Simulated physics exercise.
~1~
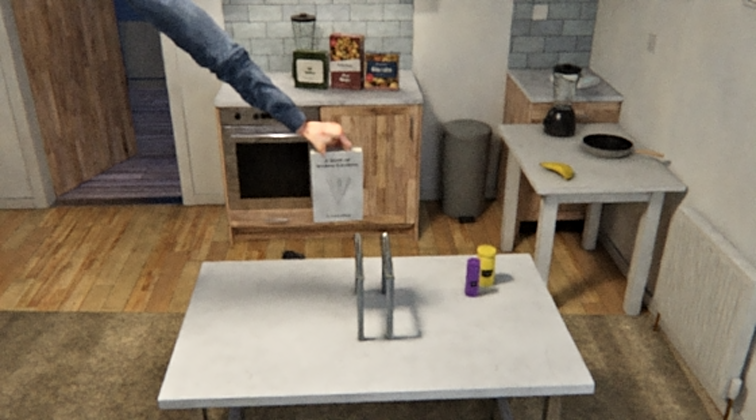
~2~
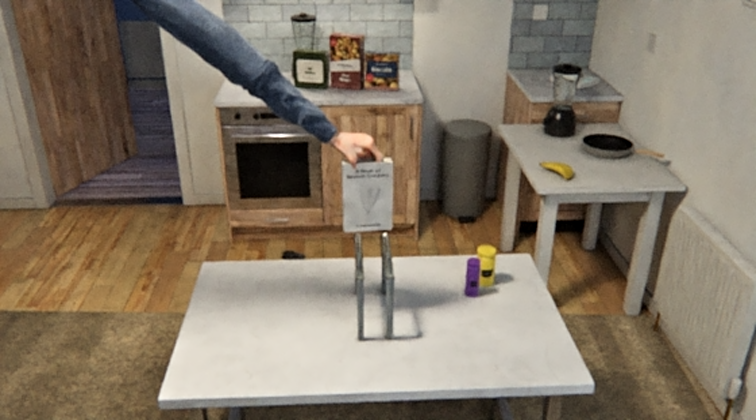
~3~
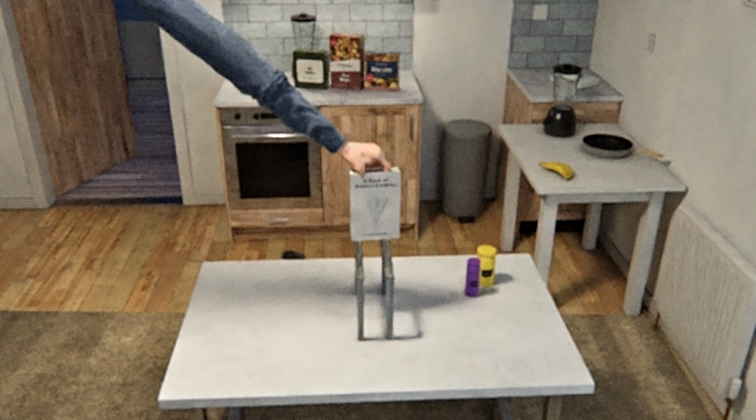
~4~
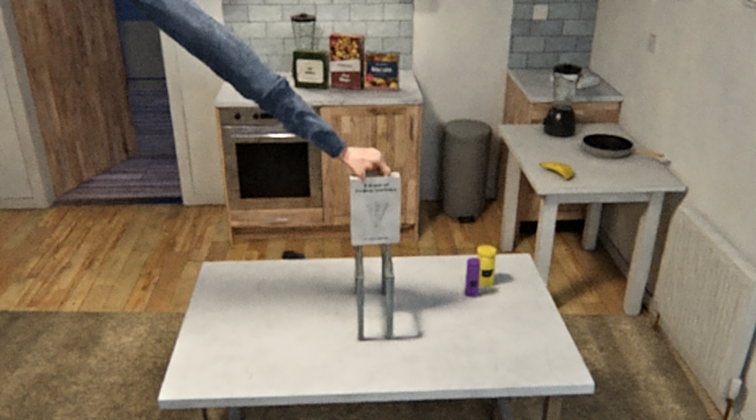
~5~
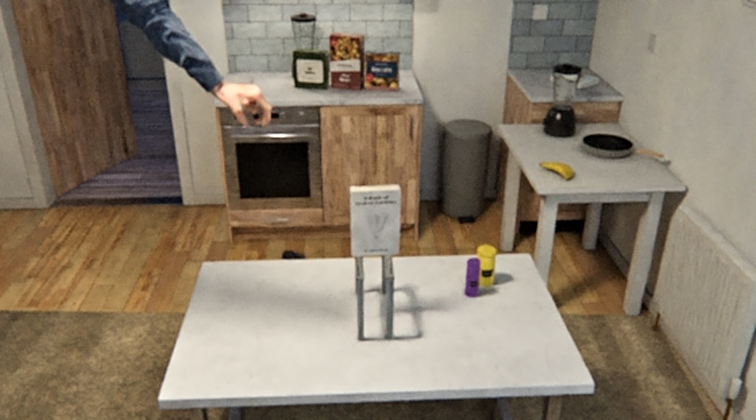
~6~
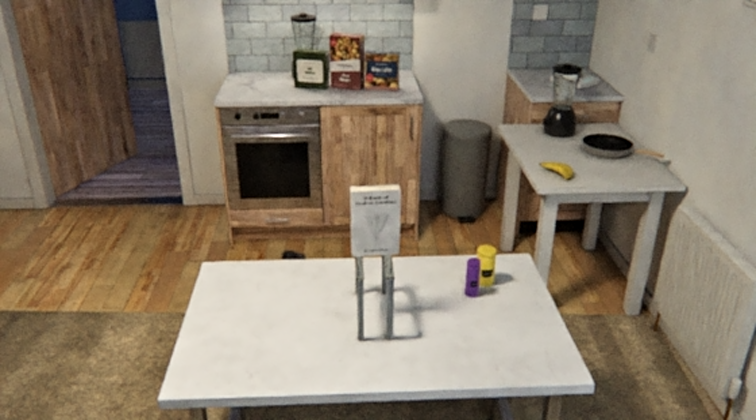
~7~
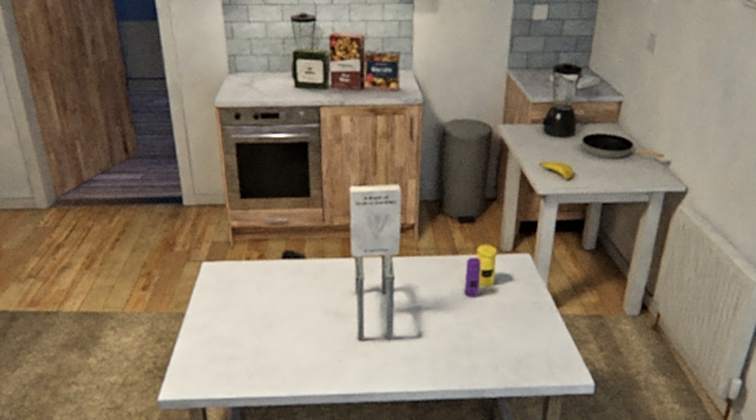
A hand lowers a white book onto two metal supports and withdraws, leaving it upright on top.
